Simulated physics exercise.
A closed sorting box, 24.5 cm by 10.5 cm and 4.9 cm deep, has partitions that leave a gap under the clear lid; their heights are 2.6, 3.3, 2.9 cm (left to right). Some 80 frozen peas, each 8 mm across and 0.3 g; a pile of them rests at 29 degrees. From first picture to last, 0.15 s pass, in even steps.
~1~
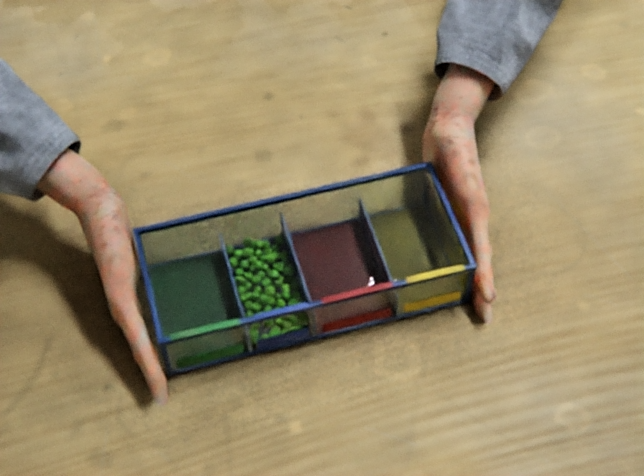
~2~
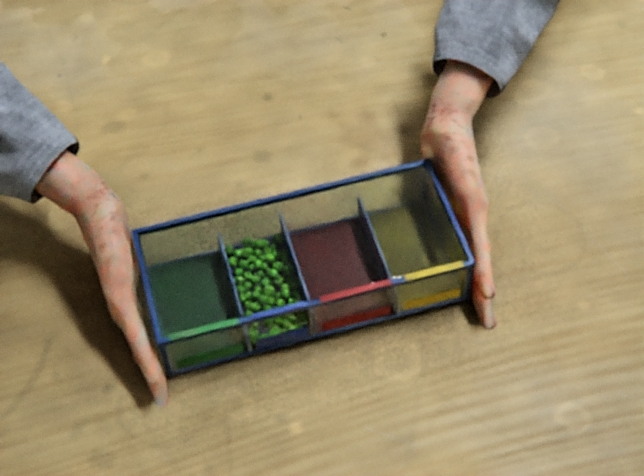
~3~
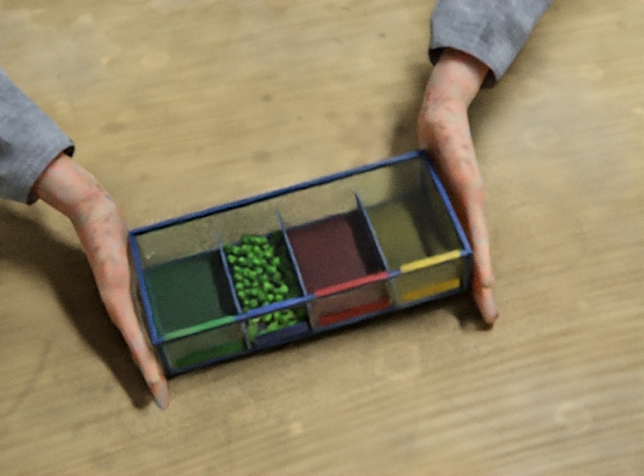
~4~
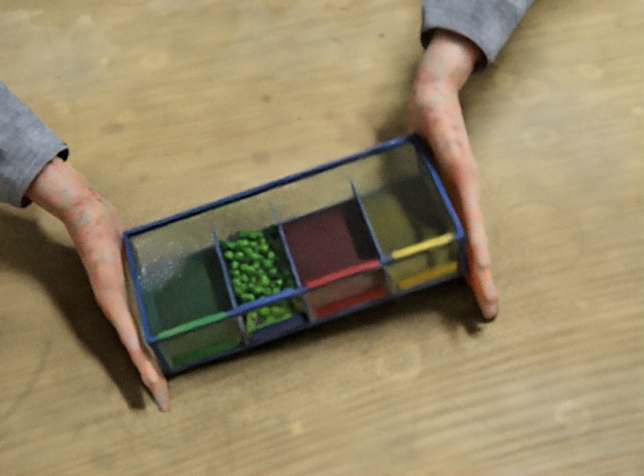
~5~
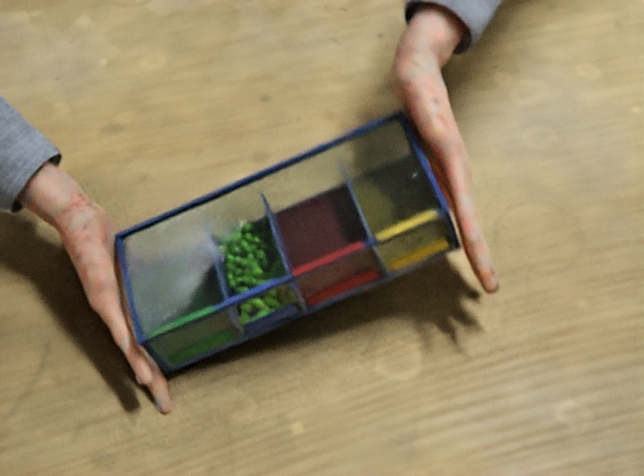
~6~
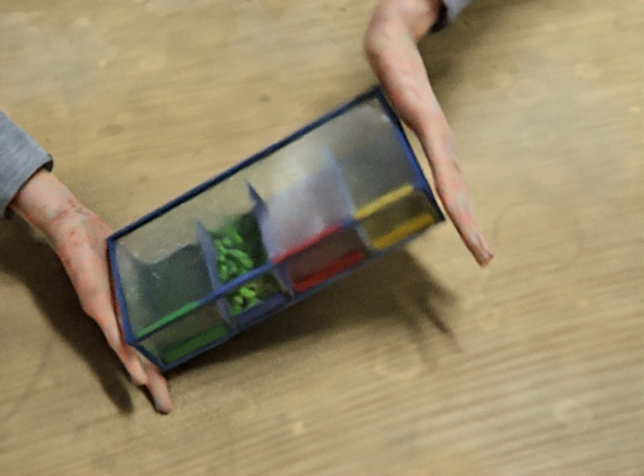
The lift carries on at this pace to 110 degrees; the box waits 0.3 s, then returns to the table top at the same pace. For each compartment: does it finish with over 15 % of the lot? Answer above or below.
Red compartment: Below; blue compartment: Below; green compartment: Above; yellow compartment: Below.
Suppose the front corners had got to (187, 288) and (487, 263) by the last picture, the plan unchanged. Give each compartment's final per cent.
Red 5; blue 10; green 0; yellow 85.
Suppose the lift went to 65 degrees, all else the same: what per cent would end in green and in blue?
Then: Green 10, blue 90.
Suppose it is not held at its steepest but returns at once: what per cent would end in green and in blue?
Green 100; blue 0.
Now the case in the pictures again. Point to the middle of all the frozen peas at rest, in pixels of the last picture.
Around (175, 293).
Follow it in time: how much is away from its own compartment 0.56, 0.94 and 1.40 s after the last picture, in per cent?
About 100, 100, 100.
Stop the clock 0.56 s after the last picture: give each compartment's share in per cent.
Red 0; blue 0; green 100; yellow 0.
Then, 0.56 s after the last picture, tilt 110 degrees; green 100 %.
Then, 0.94 s after the last picture, tilt 64 degrees; green 100 %.
Then, 1.40 s after the last picture, tilt 0 degrees; green 100 %.
In the end, red 0 %, blue 0 %, green 100 %, yellow 0 %.
